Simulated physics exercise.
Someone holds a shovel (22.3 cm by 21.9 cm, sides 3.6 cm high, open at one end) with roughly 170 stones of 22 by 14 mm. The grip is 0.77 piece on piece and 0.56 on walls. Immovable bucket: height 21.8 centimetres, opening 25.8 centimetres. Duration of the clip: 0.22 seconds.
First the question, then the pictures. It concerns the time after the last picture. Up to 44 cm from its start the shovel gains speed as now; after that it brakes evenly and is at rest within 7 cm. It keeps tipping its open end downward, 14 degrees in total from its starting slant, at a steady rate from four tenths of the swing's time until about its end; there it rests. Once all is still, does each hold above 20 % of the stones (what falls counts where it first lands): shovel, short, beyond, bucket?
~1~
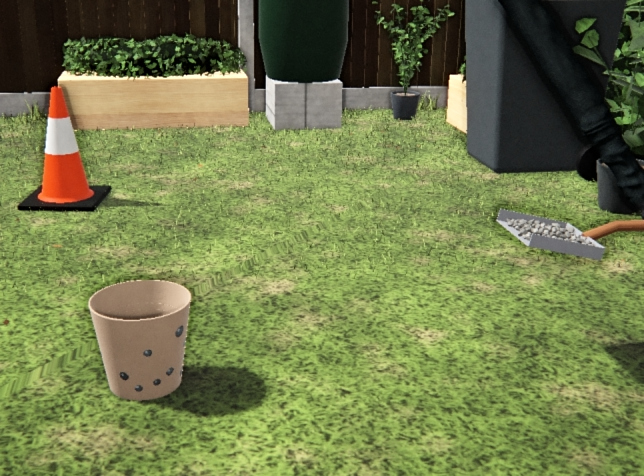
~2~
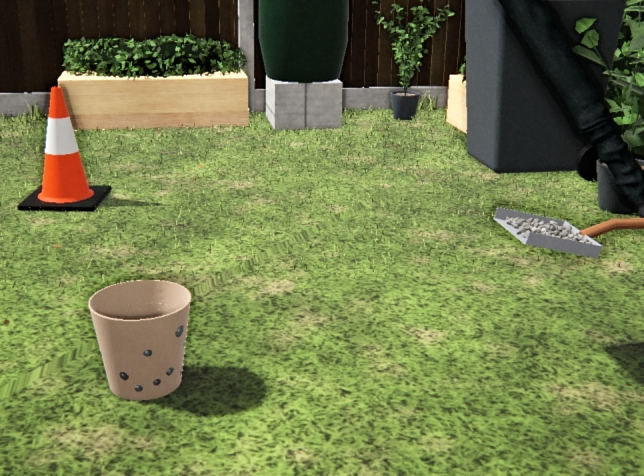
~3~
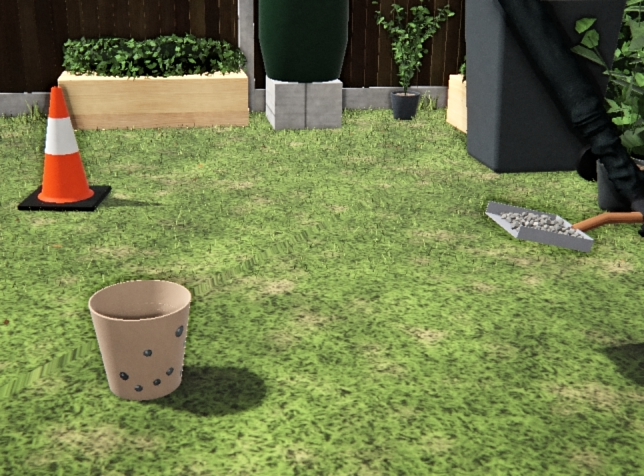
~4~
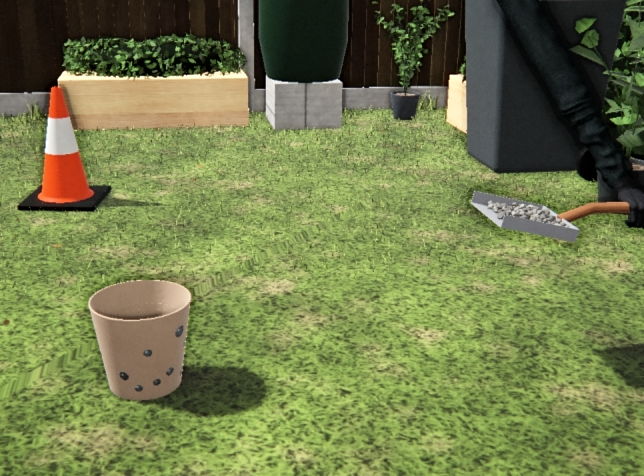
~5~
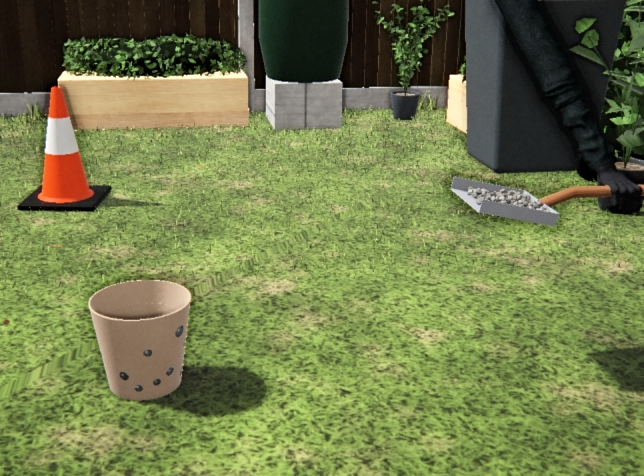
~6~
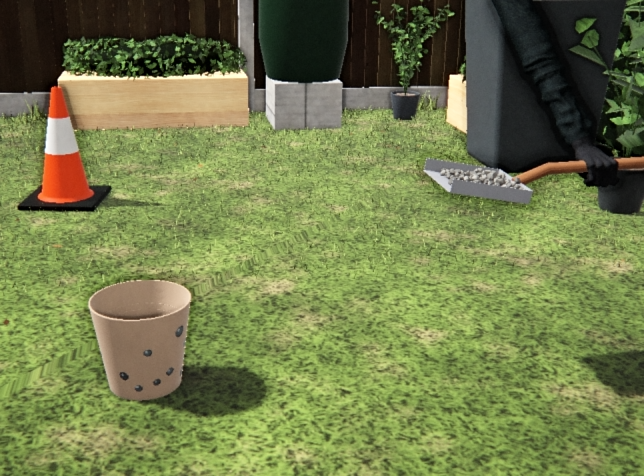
Shovel: Fails to get past one fifth. Short: Fails to get past one fifth. Beyond: Gets past one fifth. Bucket: Fails to get past one fifth.
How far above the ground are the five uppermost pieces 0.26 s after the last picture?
Some 85 cm.
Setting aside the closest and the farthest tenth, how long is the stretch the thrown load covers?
Around 10 centimetres.
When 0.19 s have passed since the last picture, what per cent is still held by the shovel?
About 0 %.
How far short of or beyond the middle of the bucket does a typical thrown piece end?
Offset: Approx. 80 cm beyond.
Then, 0.10 s after the last picture, tilt 2 degrees; shovel 90 %, in the air 10 %; middle of all pieces near (402, 120).
Then, 0.19 s after the last picture, tilt 1 degrees; in the air 100 %; middle of all pieces near (314, 81).
Then, 0.26 s after the last picture, tilt 1 degrees; in the air 100 %; middle of all pieces near (241, 72).
Then, 0.34 s after the last picture, tilt 1 degrees; in the air 100 %; middle of all pieces near (155, 86).
In the end, shovel 0 %, short 0 %, beyond 100 %, bucket 0 %.
